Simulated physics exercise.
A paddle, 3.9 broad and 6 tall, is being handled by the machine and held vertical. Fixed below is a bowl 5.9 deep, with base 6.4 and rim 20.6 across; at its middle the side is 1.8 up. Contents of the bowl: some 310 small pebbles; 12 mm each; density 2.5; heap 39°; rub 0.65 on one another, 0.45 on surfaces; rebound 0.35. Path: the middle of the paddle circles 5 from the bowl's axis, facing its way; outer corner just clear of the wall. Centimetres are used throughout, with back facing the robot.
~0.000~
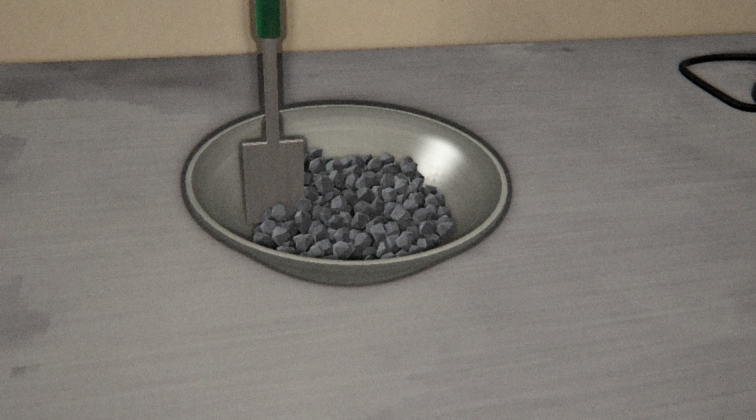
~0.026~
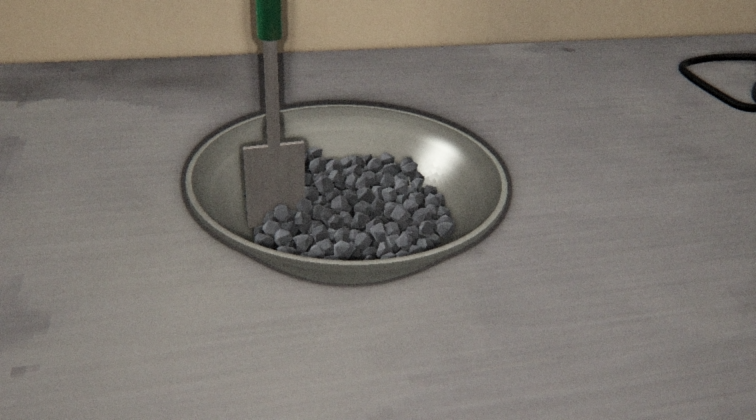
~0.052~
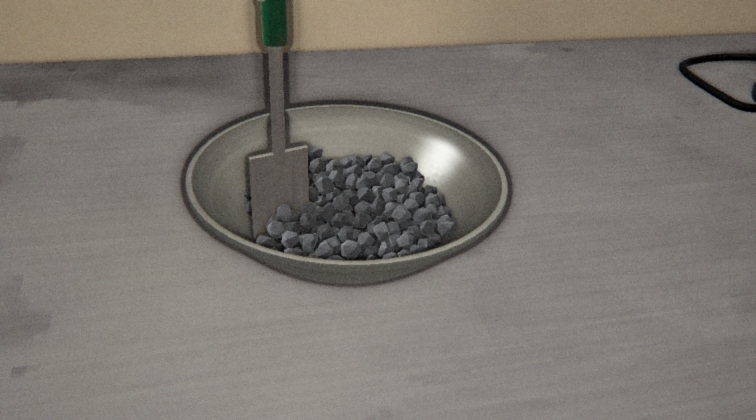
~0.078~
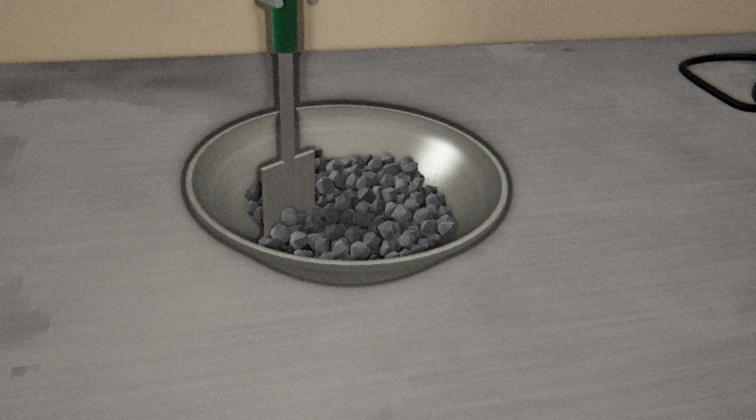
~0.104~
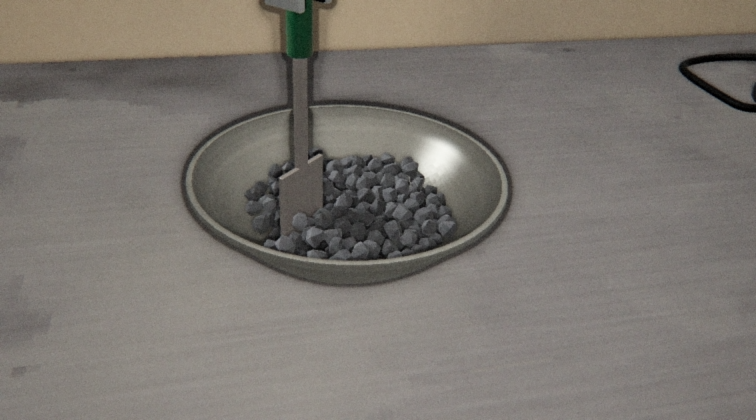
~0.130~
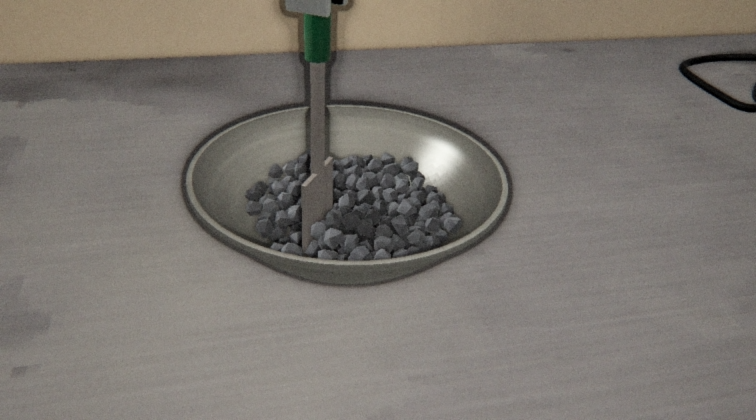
A green-handled paddle, held upright, sweeps rightward through dark pebbles in a metal bowl while turning.
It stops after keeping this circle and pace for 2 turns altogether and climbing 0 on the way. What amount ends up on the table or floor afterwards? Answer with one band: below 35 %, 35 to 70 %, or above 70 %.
Below 35 %.
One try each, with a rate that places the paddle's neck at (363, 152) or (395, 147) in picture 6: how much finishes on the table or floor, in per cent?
About 35 and 50 per cent.
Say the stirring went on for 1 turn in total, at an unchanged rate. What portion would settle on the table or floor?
Close to 10 in a hundred.
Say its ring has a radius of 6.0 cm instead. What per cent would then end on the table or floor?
That would come to roughly 15 percent.
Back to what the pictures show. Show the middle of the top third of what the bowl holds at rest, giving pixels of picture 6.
The centre sits around (289, 229) in the last picture.
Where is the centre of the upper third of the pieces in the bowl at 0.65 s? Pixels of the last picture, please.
Roughly pixel (254, 165).
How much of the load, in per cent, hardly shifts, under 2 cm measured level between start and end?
Result: Close to 10 per cent of the load.
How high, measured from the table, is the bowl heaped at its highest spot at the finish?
Roughly 7.0 cm.
After 0.65 s, 317° round, highest piece 8 above the table; 282 in the bowl, 18 on the table or floor, 9 in flight or on the tool.
After 1.17 s, 219° round, highest piece 7 above the table; 251 in the bowl, 51 on the table or floor, 7 in flight or on the tool.
After 1.63 s, 0° round, highest piece 6 above the table; 239 in the bowl, 70 on the table or floor.
After 2.33 s, 0° round, highest piece 6 above the table; 239 in the bowl, 70 on the table or floor.
In the end, 239 in the bowl, 70 on the table or floor. That is 23 % on the table or floor.
